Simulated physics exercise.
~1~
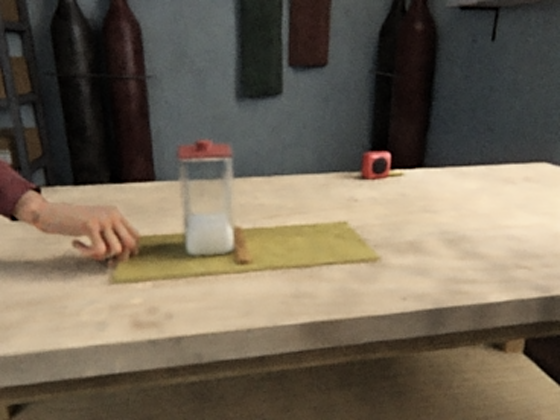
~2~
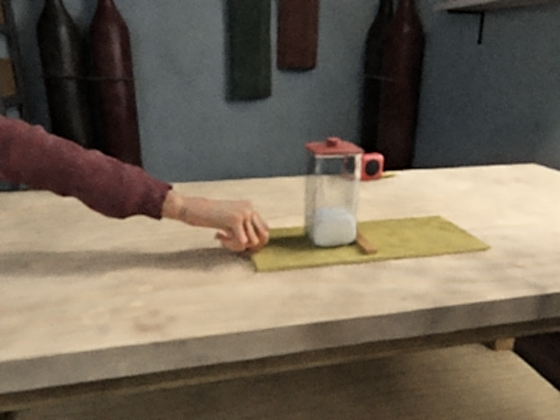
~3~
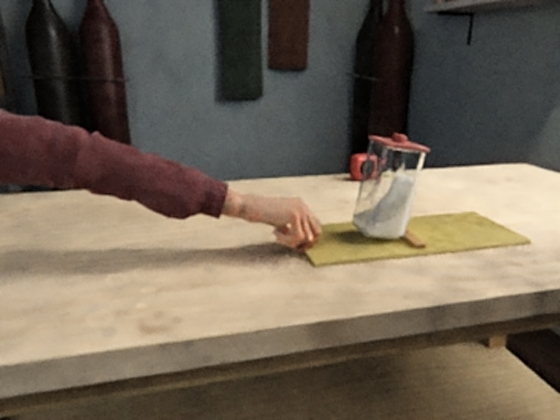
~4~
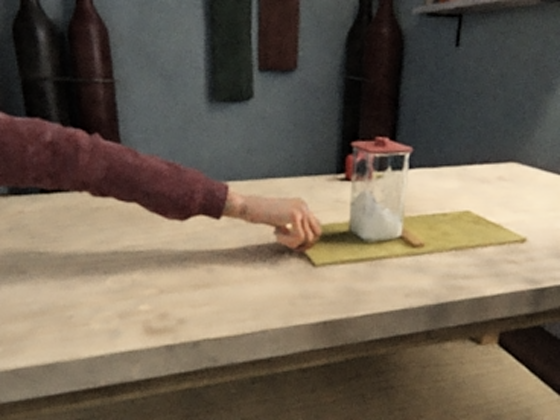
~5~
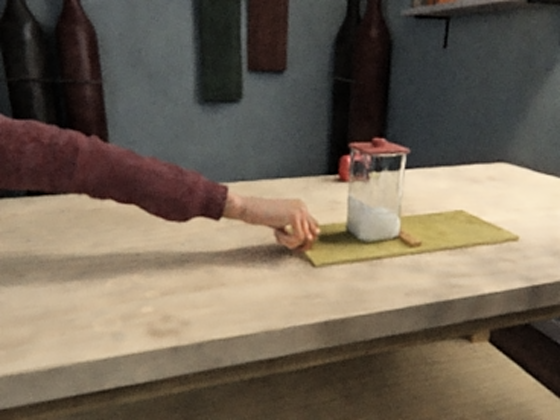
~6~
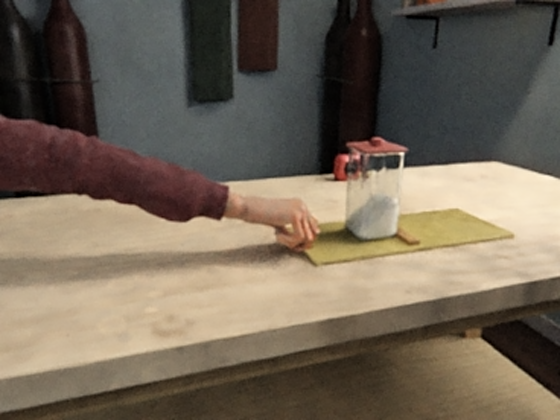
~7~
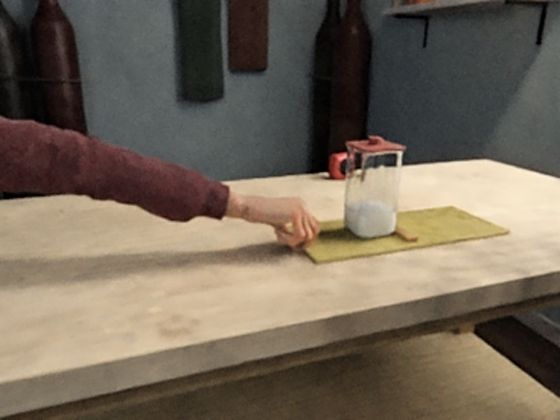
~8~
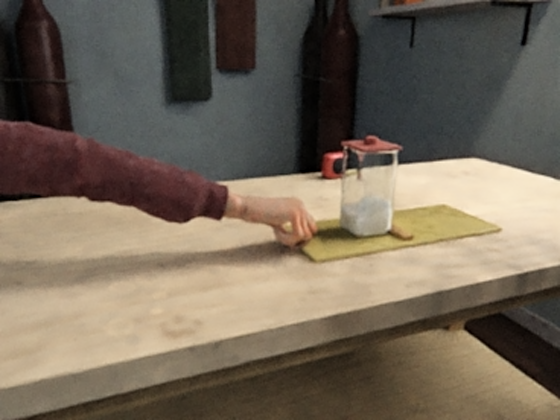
A clear canister of white liquid slides right on a board, tilts, then settles upright.
